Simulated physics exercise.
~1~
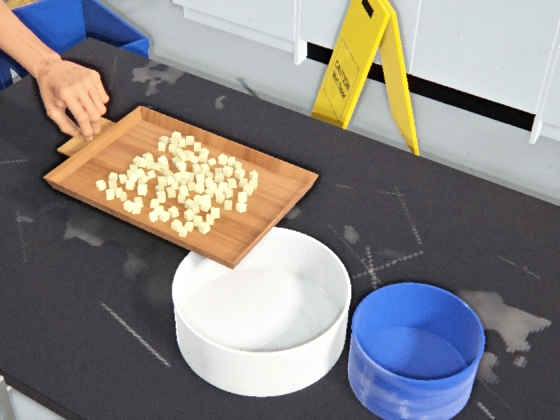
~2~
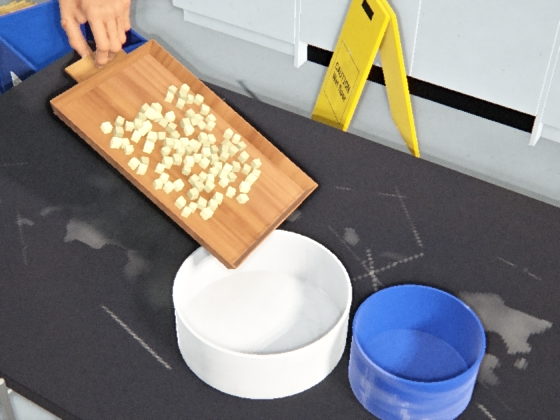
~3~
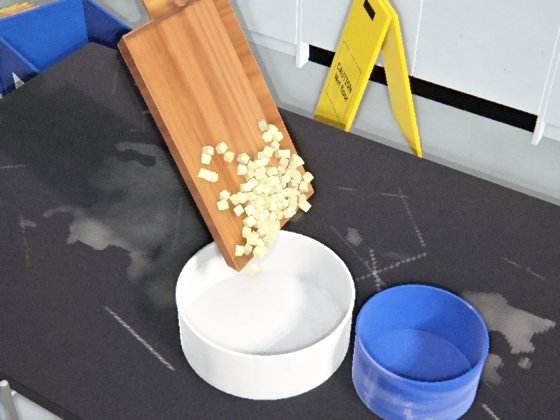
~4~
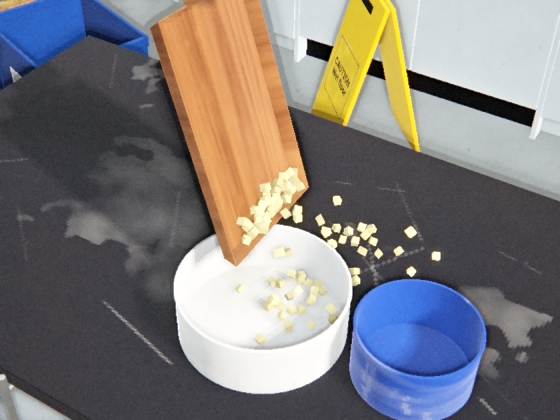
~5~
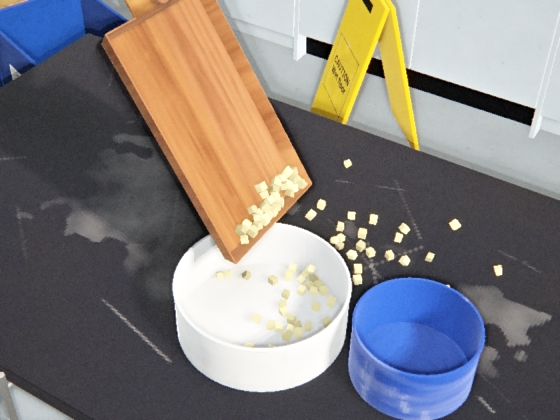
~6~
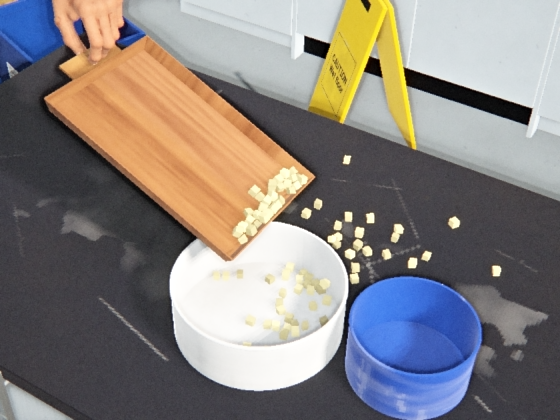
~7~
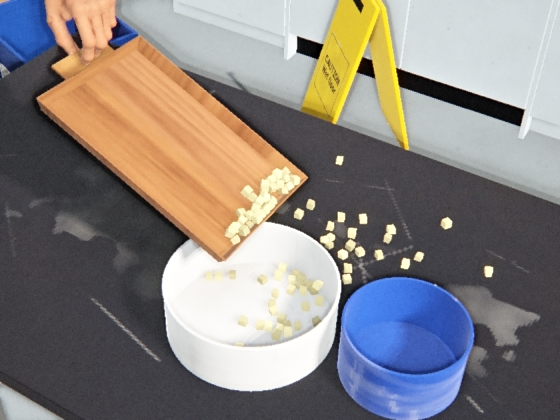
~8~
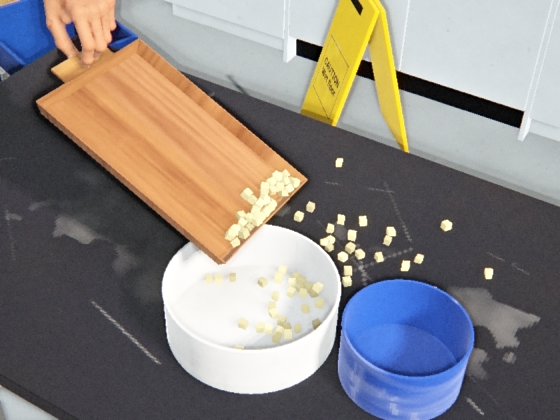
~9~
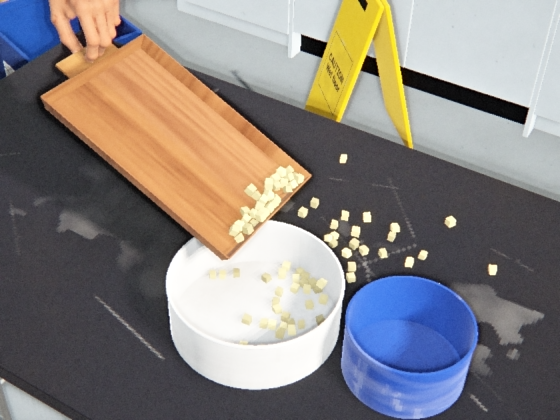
We see a hand tip a wooden tray of pale cubes steeply over a white pot beside a blue one, then lower it partway; some cubes land in the white pot, others scatter across the dark table, and the rest stay on the tilted tray, leaving the blue pot empty.
